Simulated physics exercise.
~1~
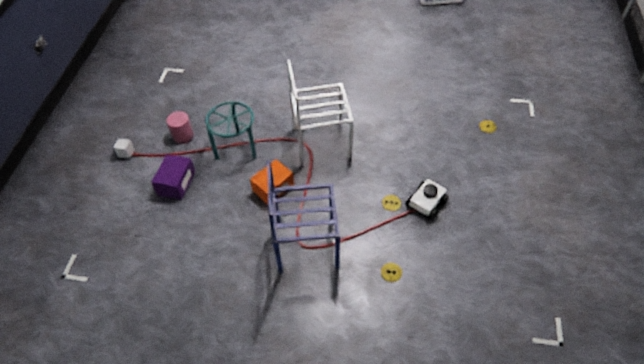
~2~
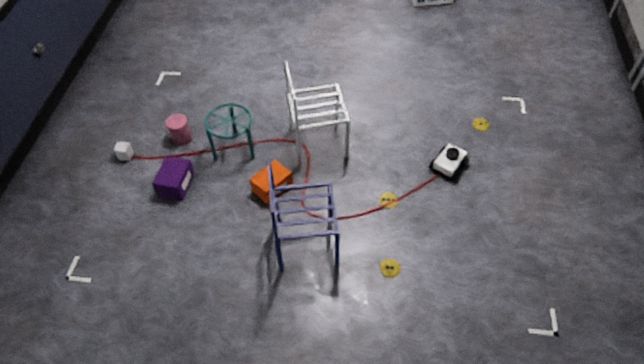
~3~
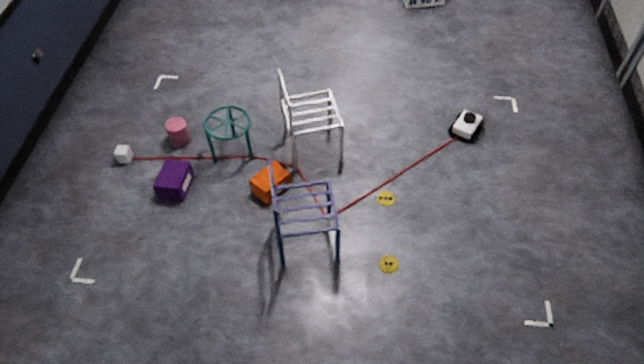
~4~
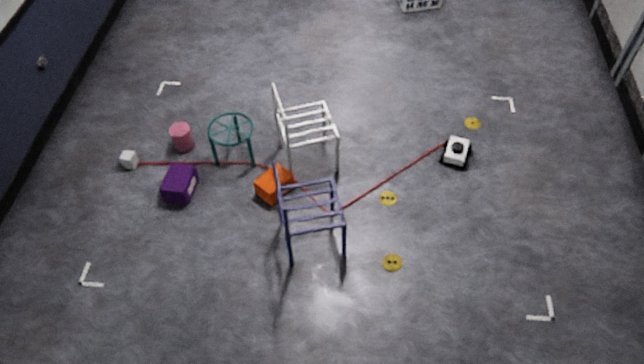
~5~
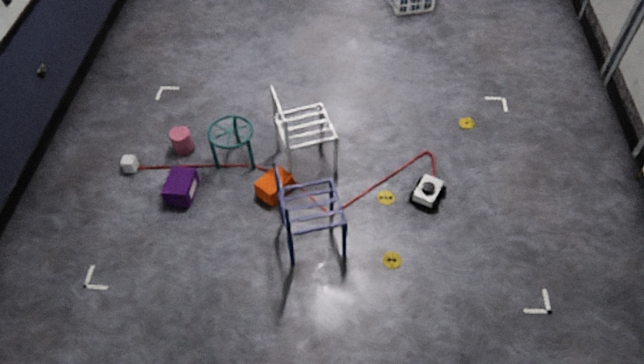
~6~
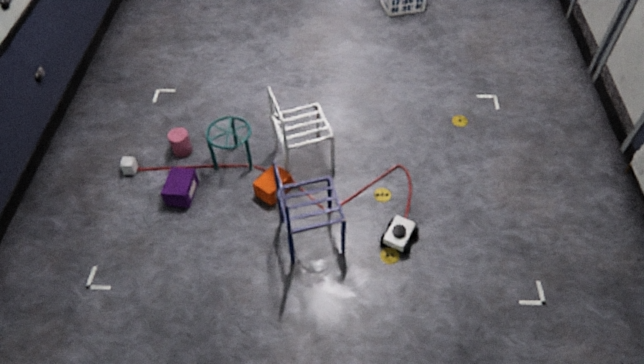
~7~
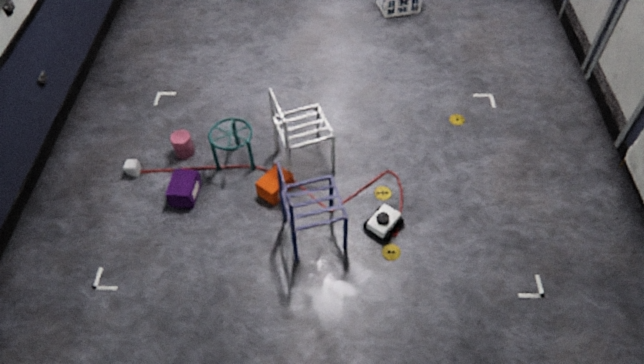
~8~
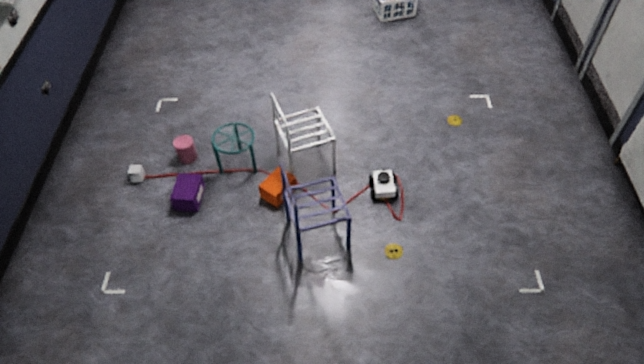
A small white and black cart trailing a red lead drives up and right across the grey floor, then turns back down and left as the lead goes slack, and finally edges upward, stopping near the blue chair after the white chair has shifted slightly.
